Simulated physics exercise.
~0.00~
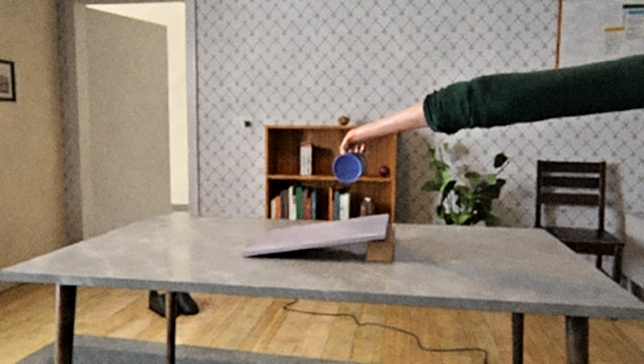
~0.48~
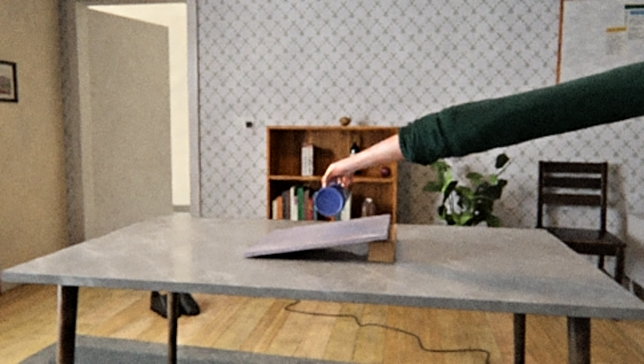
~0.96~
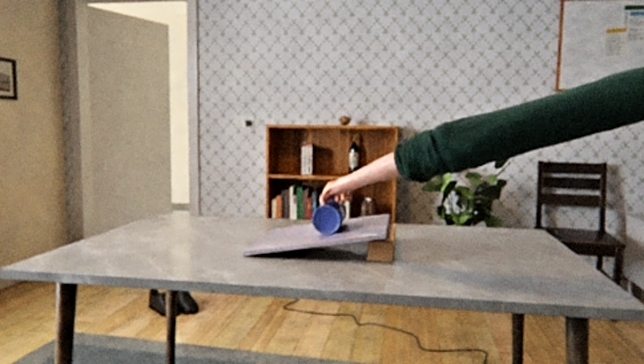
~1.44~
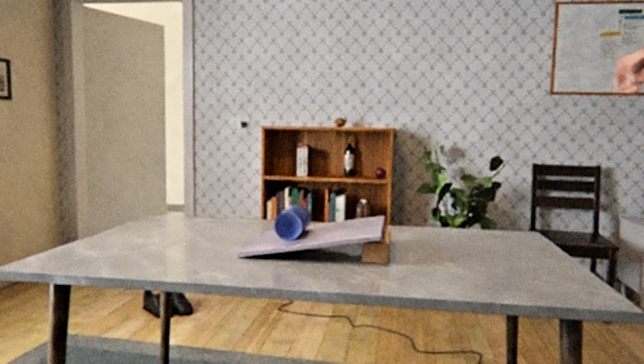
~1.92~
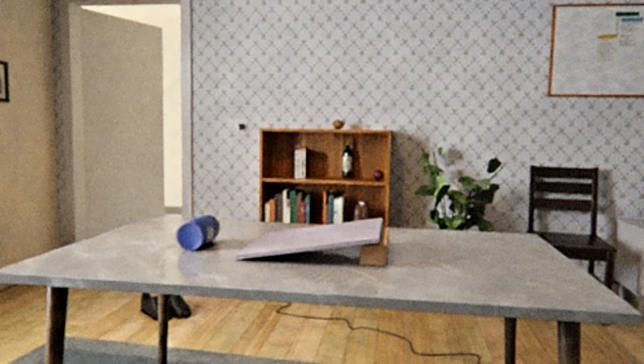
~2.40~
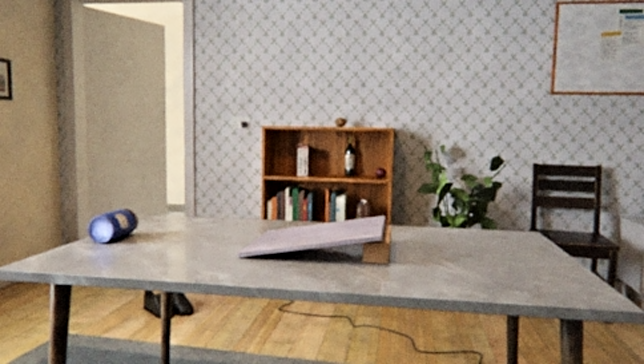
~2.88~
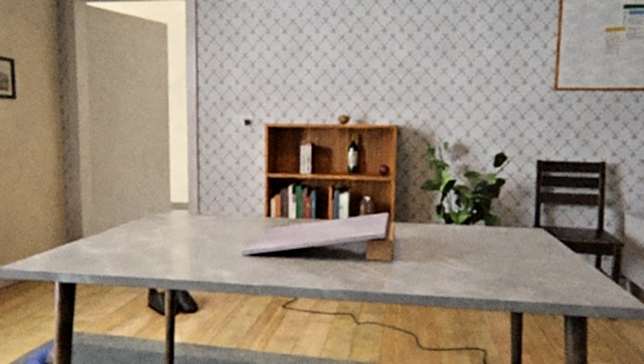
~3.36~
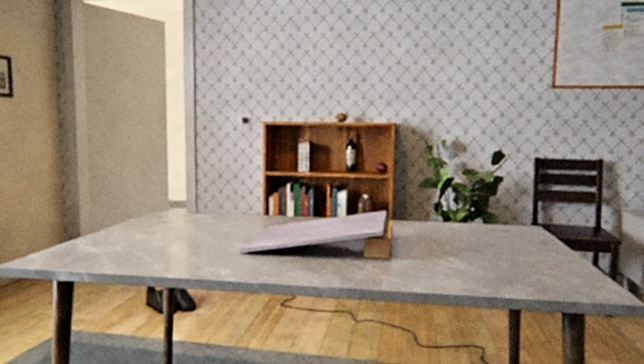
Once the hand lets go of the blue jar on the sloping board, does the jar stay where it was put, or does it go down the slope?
It goes down the slope. The blue jar leaves the board at its low end and keeps heading left across the table.
